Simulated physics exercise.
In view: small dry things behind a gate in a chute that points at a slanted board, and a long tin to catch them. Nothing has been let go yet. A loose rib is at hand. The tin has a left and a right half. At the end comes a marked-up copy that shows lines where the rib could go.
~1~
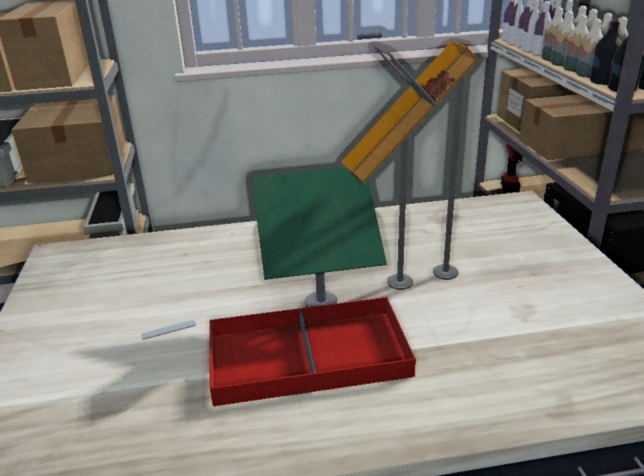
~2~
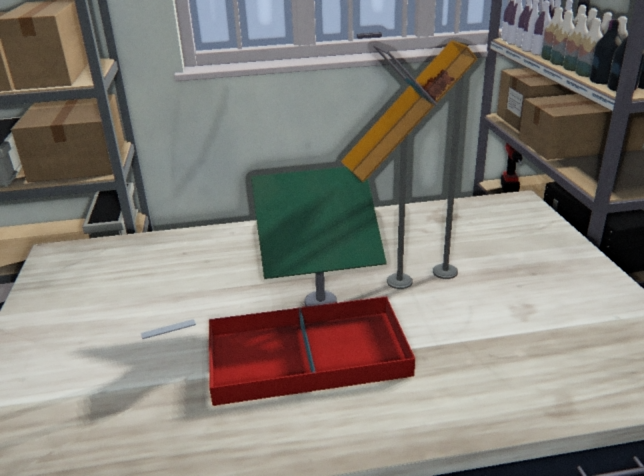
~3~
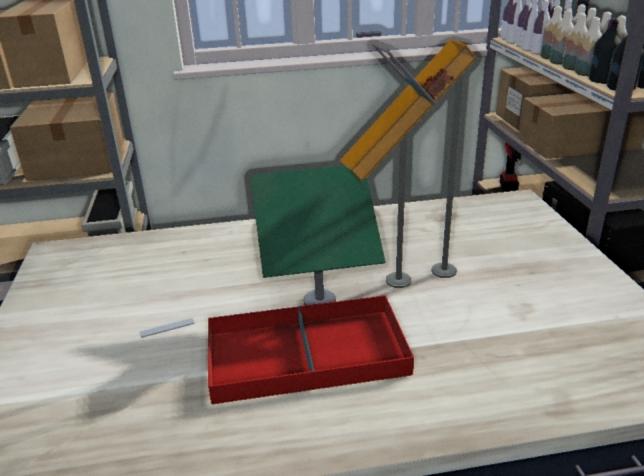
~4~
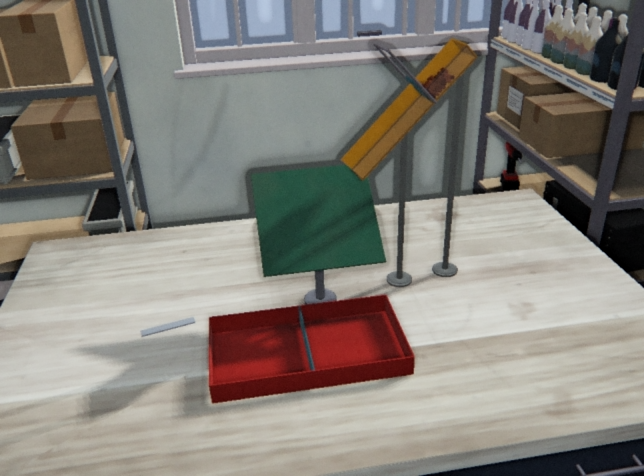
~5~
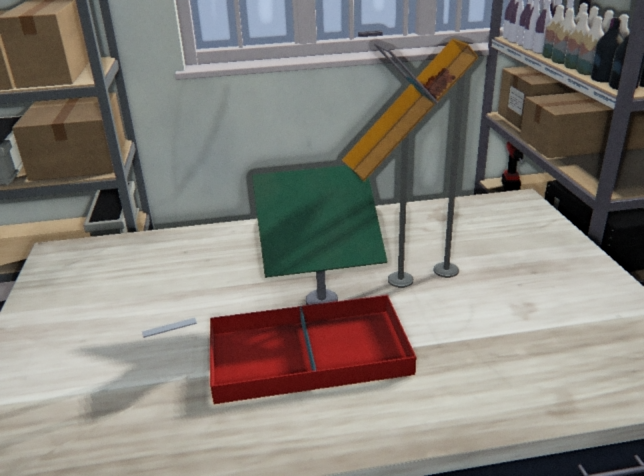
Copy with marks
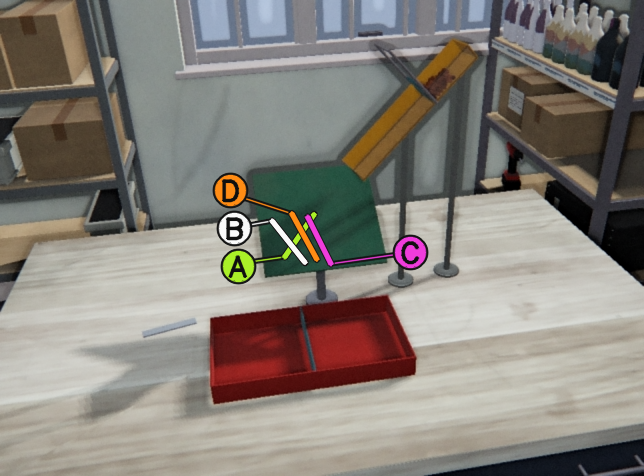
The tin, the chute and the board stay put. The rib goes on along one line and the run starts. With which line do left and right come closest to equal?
A beats the others.
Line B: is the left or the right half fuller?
The right half.
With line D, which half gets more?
Right.
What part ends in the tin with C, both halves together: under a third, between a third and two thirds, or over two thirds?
Line C gives over two thirds.
On the marked copy, line A from (314, 214) to (284, 256); line B from (272, 220) to (305, 262); line C from (307, 217) to (330, 263); line D from (291, 213) to (316, 259).
With A, of what is caught, about two thirds in the left half, about a third in the right.
With B, of what is caught, a small part in the left half, most in the right.
With C, of what is caught, a small part in the left half, nearly all in the right.
With D, of what is caught, a stray few in the left half, nearly all in the right.
